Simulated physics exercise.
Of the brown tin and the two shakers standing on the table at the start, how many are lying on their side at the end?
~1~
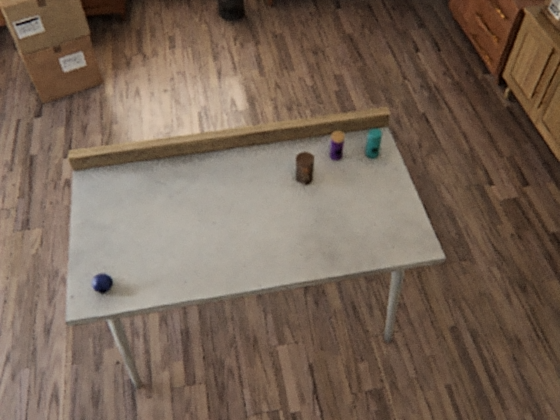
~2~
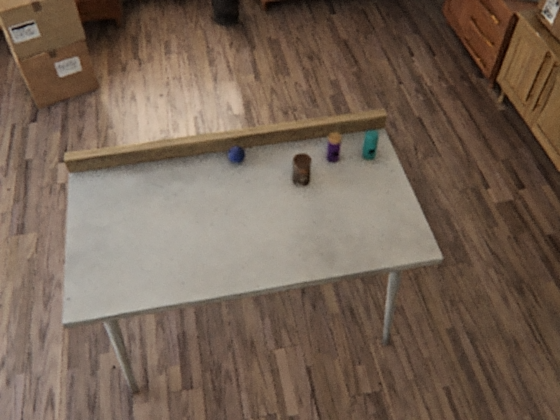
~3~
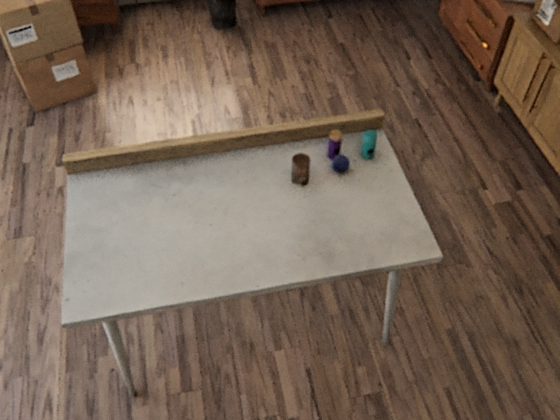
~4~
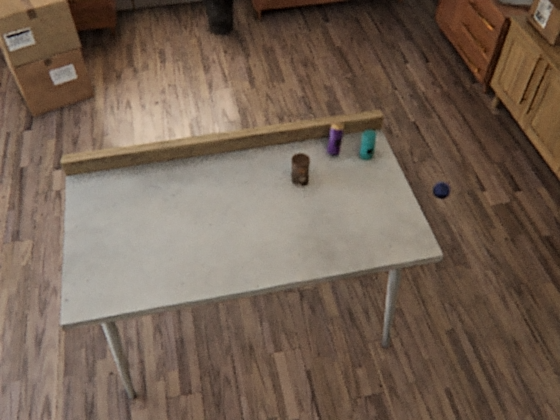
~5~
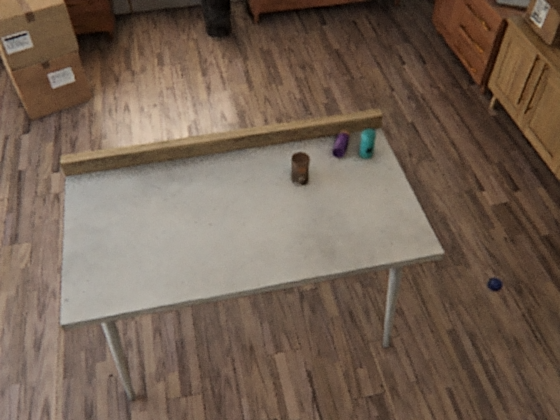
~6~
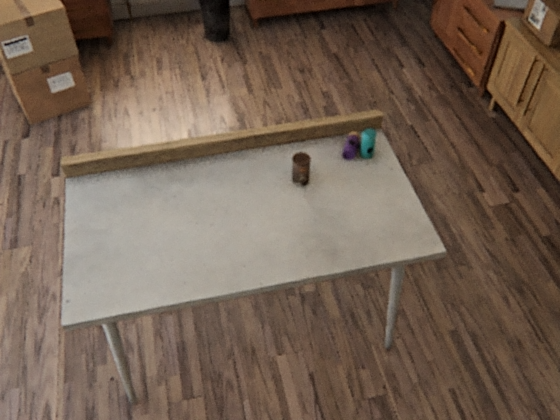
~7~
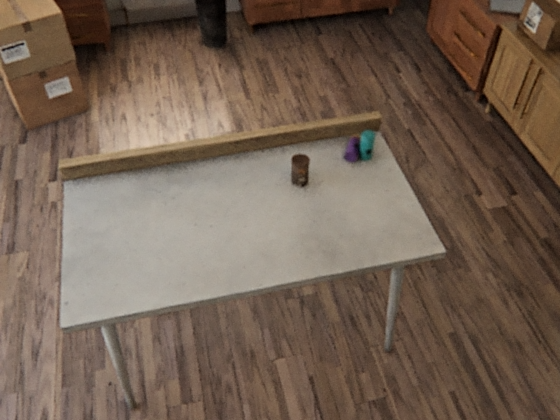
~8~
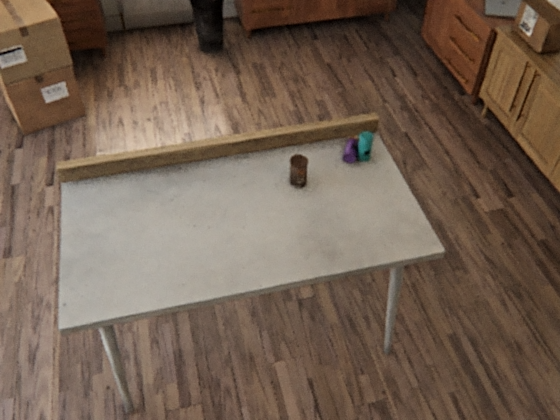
One of them is lying on its side at the end, the purple shaker. The brown tin and the turquoise shaker do not end up on their sides.
